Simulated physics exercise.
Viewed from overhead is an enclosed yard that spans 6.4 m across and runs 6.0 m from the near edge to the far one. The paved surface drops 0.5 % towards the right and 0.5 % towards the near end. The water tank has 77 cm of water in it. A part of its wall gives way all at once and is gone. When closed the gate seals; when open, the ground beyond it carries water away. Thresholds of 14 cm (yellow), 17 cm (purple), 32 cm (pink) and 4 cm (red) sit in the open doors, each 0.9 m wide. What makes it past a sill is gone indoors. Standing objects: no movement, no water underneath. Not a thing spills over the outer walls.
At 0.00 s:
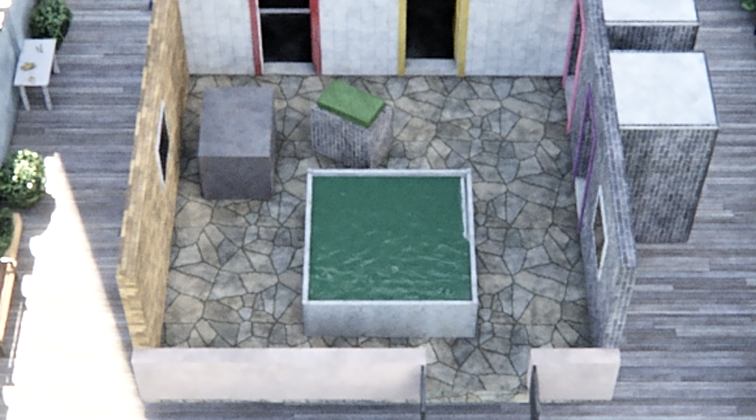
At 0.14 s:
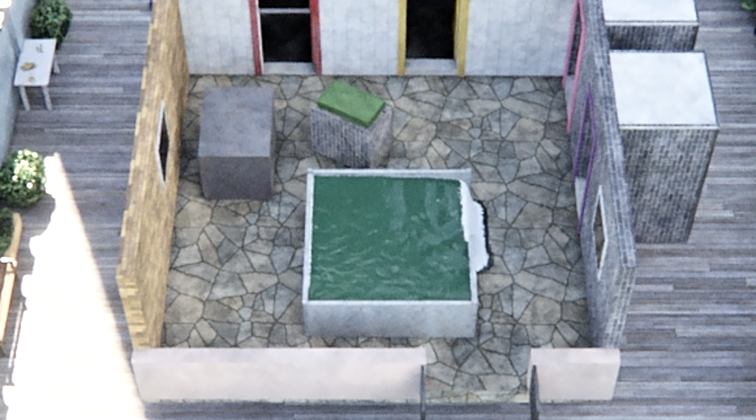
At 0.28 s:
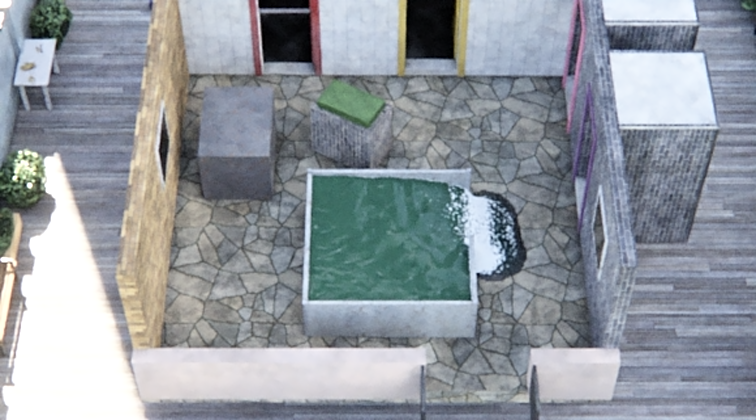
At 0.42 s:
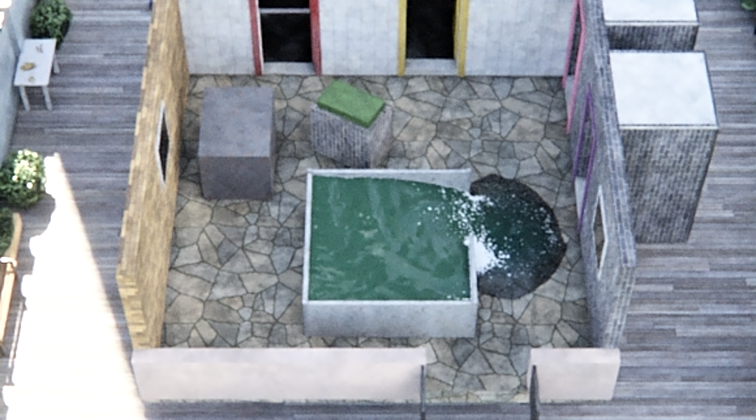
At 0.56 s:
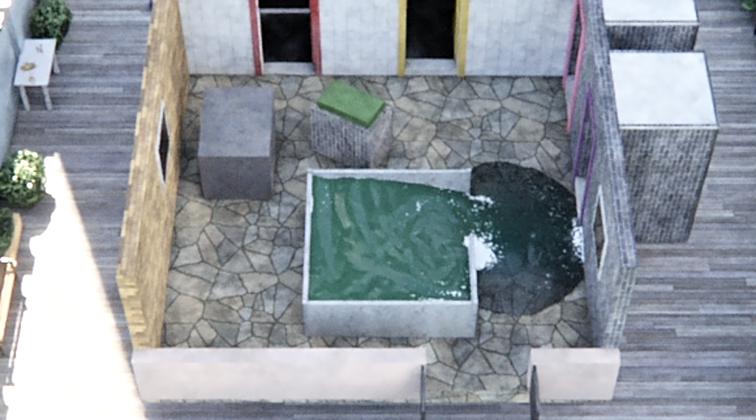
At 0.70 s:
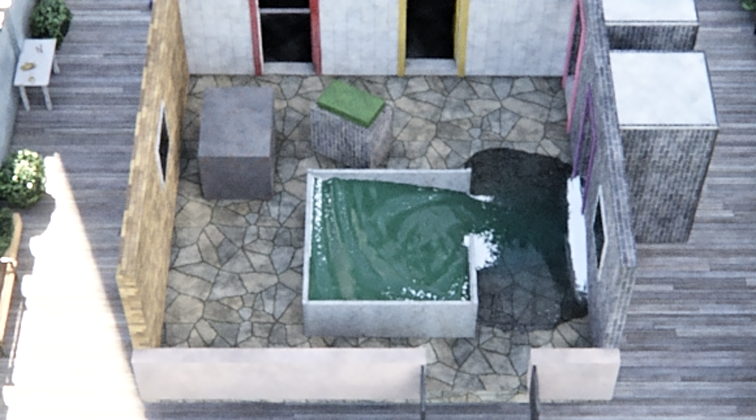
Walled stone-paved yard with a tank of green water bursting through its right side, foaming and spreading darkly to the right wall.
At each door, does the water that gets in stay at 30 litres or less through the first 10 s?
Taking them in turn: At the yellow door, yes; at the purple door, no; at the pink door, yes; at the red door, no.
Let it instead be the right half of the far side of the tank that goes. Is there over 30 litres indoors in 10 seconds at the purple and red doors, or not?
Purple short, red beyond.
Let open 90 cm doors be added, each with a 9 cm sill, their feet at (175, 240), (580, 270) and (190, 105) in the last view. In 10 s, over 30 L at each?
Result in order - not enough, more than that, more than that.
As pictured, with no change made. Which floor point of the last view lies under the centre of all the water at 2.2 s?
Balance point at about (448, 248).
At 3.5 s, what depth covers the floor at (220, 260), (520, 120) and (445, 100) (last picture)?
0, 9 and 10 cm, respectively.
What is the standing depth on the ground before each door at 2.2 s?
Depth readings (cm): Yellow = 0; purple = 43; pink = 16; red = 0.
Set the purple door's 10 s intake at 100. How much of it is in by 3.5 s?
80 percent or so by then.
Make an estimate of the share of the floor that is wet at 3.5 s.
I'd say around 55 %.
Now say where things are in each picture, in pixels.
Still water, 77 cm deep, in the water tank at (390, 238), in the first picture.
The front is at (478, 204), 0.7 m from the gap at (467, 225); 0.3 m2 of floor is under water; 77 cm left at the back of the water tank, in the second picture.
Water pours out at (466, 227) and has run 0.9 m, to (516, 266); typically 12 cm deep outside, 77 cm at the water tank's back, in the third picture.
Water pours out at (466, 228) and has run 1.5 m, to (558, 257); typically 9 cm deep outside, 77 cm at the water tank's back, in the fourth picture.
Water pours out at (466, 228) and has run 1.9 m, to (583, 272); typically 7 cm deep outside, 76 cm at the water tank's back, in the fifth picture.
The front is at (572, 173), 2.2 m from the gap at (466, 228); 5.0 m2 of floor is under water; 71 cm left at the back of the water tank, in the sixth picture.
After 1.4 s water covers 20 % of the floor and is deepest (50 cm) near (575, 238); yellow door not reached, purple door 45 cm at the sill, 98 L in, pink door 8 cm at the sill, 0 L in, red door not reached.
After 2.2 s water covers 30 % of the floor and is deepest (46 cm) near (575, 238); yellow door not reached, purple door 43 cm at the sill, 265 L in, pink door 16 cm at the sill, 0 L in, red door not reached.
After 3.5 s water covers 55 % of the floor and is deepest (34 cm) near (559, 77); yellow door 12 cm at the sill, 0 L in, purple door 30 cm at the sill, 422 L in, pink door 19 cm at the sill, 1 L in, red door 3 cm at the sill, 0 L in.
After 6.0 s water covers 85 % of the floor and is deepest (24 cm) near (560, 85); yellow door 11 cm at the sill, 0 L in, purple door 22 cm at the sill, 517 L in, pink door 18 cm at the sill, 2 L in, red door 9 cm at the sill, 3 L in.
After 10.0 s water covers 100 % of the floor and is deepest (15 cm) near (299, 256); yellow door 8 cm at the sill, 0 L in, purple door 13 cm at the sill, 530 L in, pink door 14 cm at the sill, 2 L in, red door 11 cm at the sill, 60 L in.
